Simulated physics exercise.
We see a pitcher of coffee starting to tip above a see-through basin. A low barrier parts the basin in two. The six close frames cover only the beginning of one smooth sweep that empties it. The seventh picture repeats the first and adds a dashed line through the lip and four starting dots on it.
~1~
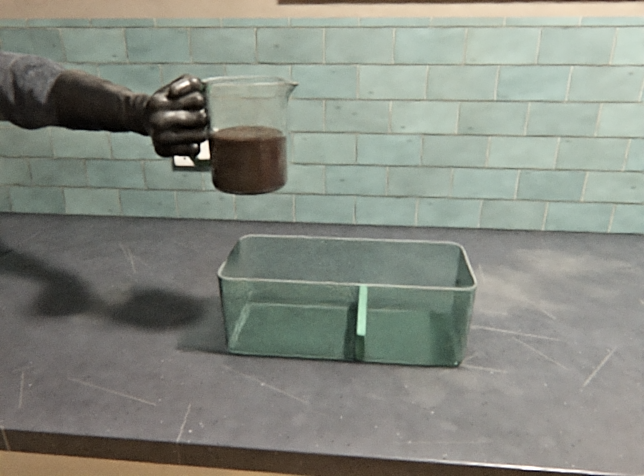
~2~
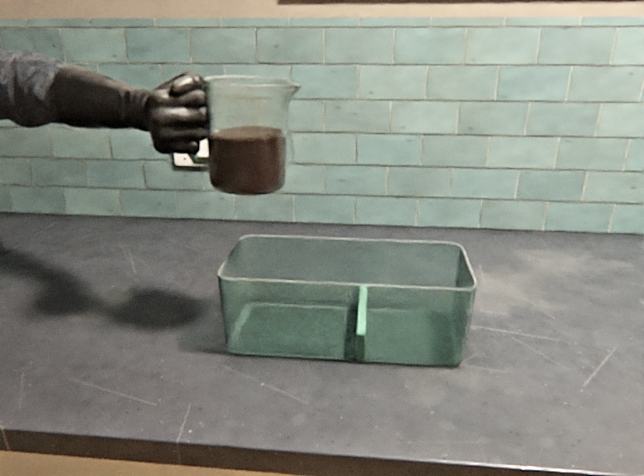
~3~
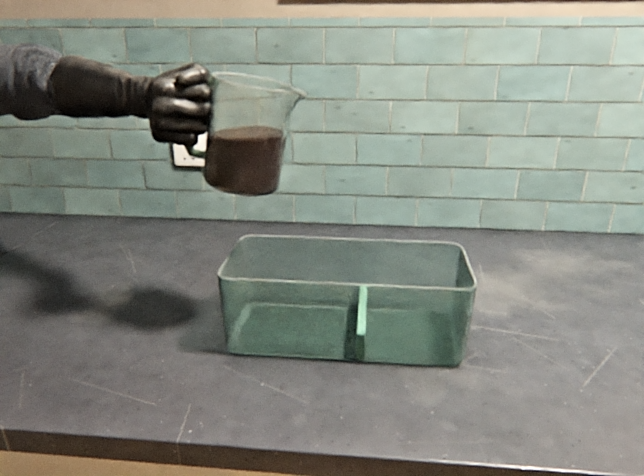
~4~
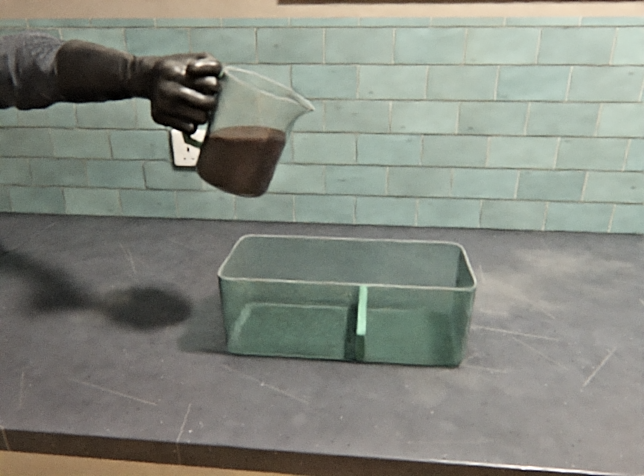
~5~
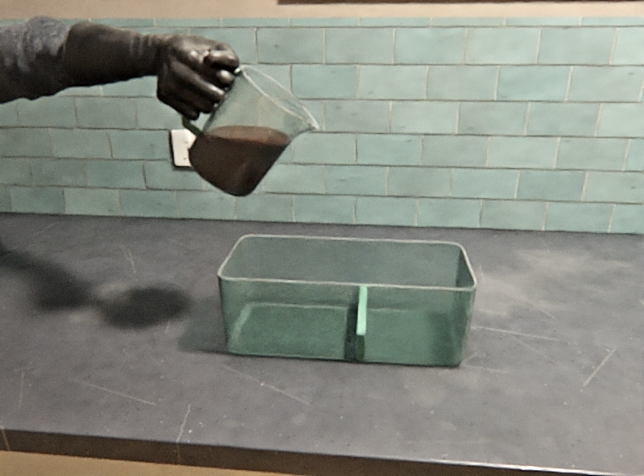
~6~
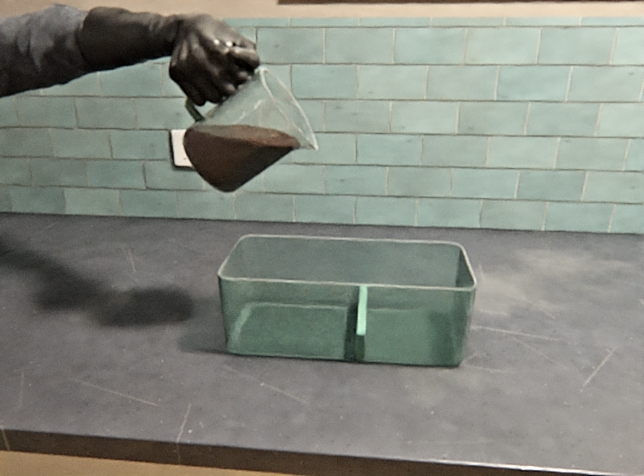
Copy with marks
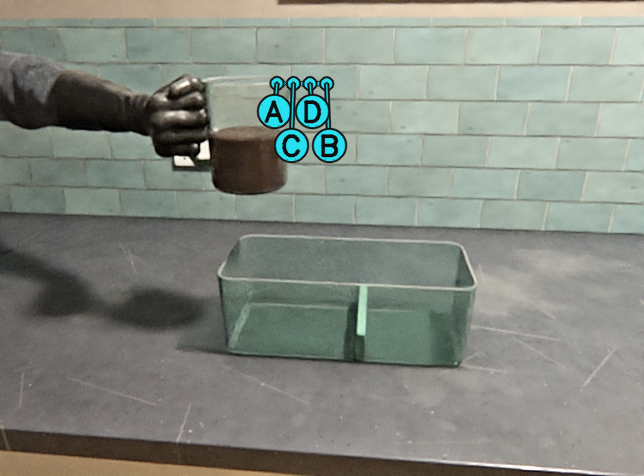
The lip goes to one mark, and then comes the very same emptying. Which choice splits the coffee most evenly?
D works best here.
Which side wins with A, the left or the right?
The left side.
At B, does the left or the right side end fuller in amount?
The right side.
On the marked copy, A at (277, 83); B at (326, 83); C at (293, 83); D at (310, 83).
If A is chosen, about 90 % ends left of the wall and 5 % right of it; 5 % is lost outside.
If B is chosen, about 13 % ends left of the wall and 85 % right of it.
If C is chosen, about 86 % ends left of the wall and 9 % right of it; 5 % is lost outside.
If D is chosen, about 53 % ends left of the wall and 46 % right of it.
